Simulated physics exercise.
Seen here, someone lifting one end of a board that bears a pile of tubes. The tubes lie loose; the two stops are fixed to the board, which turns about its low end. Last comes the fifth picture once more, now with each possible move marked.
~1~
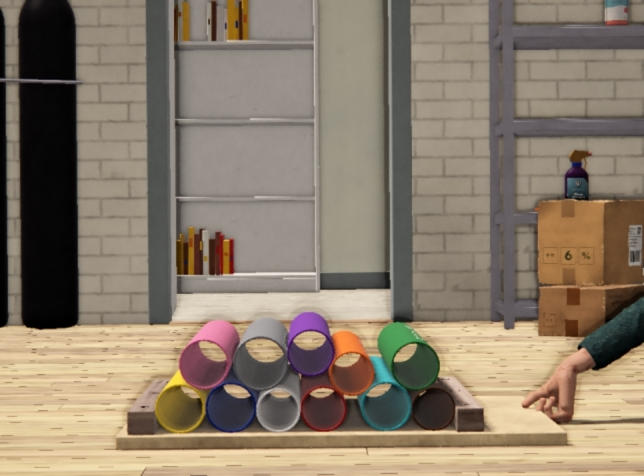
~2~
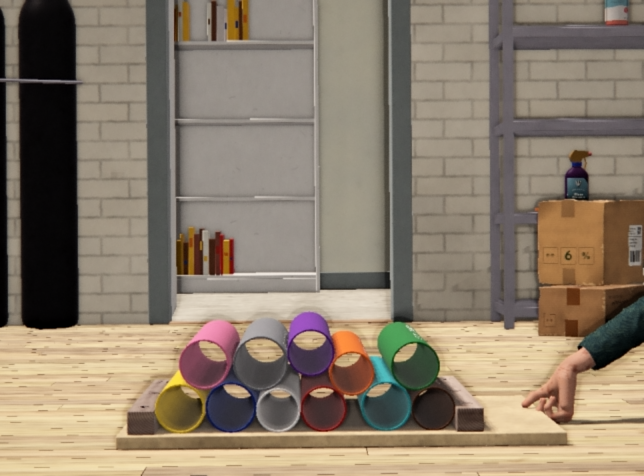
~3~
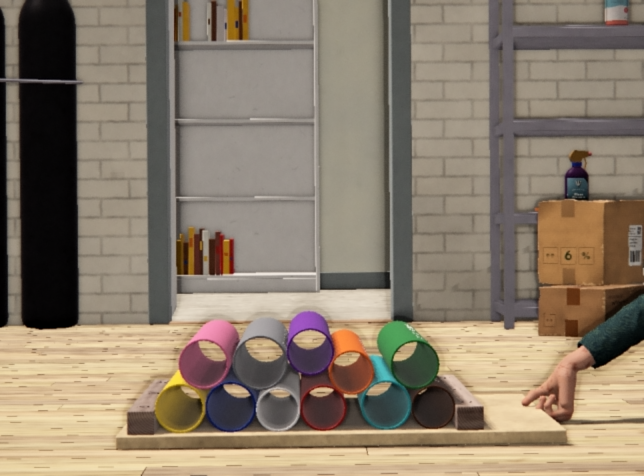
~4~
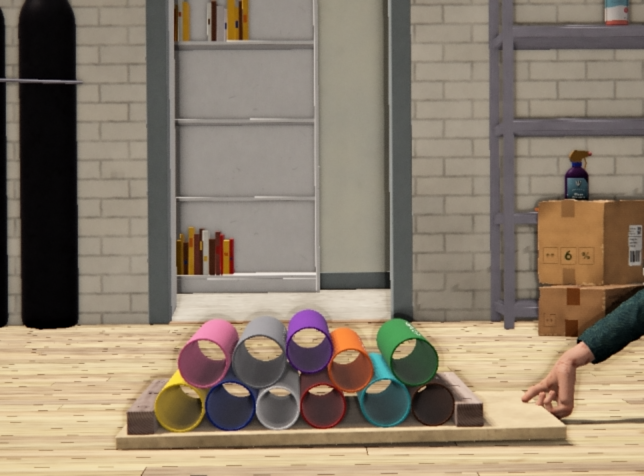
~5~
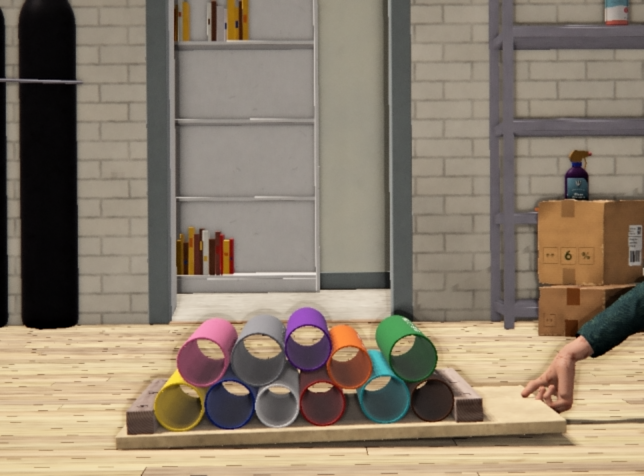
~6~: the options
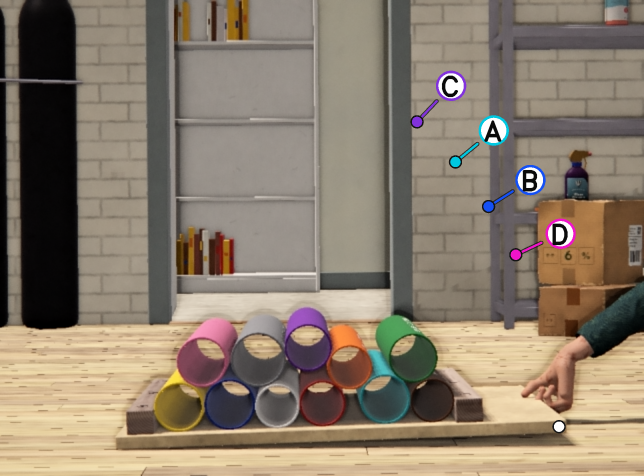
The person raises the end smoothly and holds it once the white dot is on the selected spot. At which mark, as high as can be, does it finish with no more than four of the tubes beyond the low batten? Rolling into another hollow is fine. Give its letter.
Lift it to B and no more.
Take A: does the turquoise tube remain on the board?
Yes, with A.
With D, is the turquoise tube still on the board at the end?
Yes.
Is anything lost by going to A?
Yes.
On the marked copy, A at (456, 162); B at (489, 206); C at (417, 122); D at (516, 255); the white dot at (559, 427).
Taking B. A third of the way, board at 19°.
Two thirds of the way, board at 32°.
When it is over, board at 32°, four over the low batten (grey, orange, purple, pink).
As for the rest, A five over the low batten; C five over the low batten; D four over the low batten (grey, orange, purple, pink).
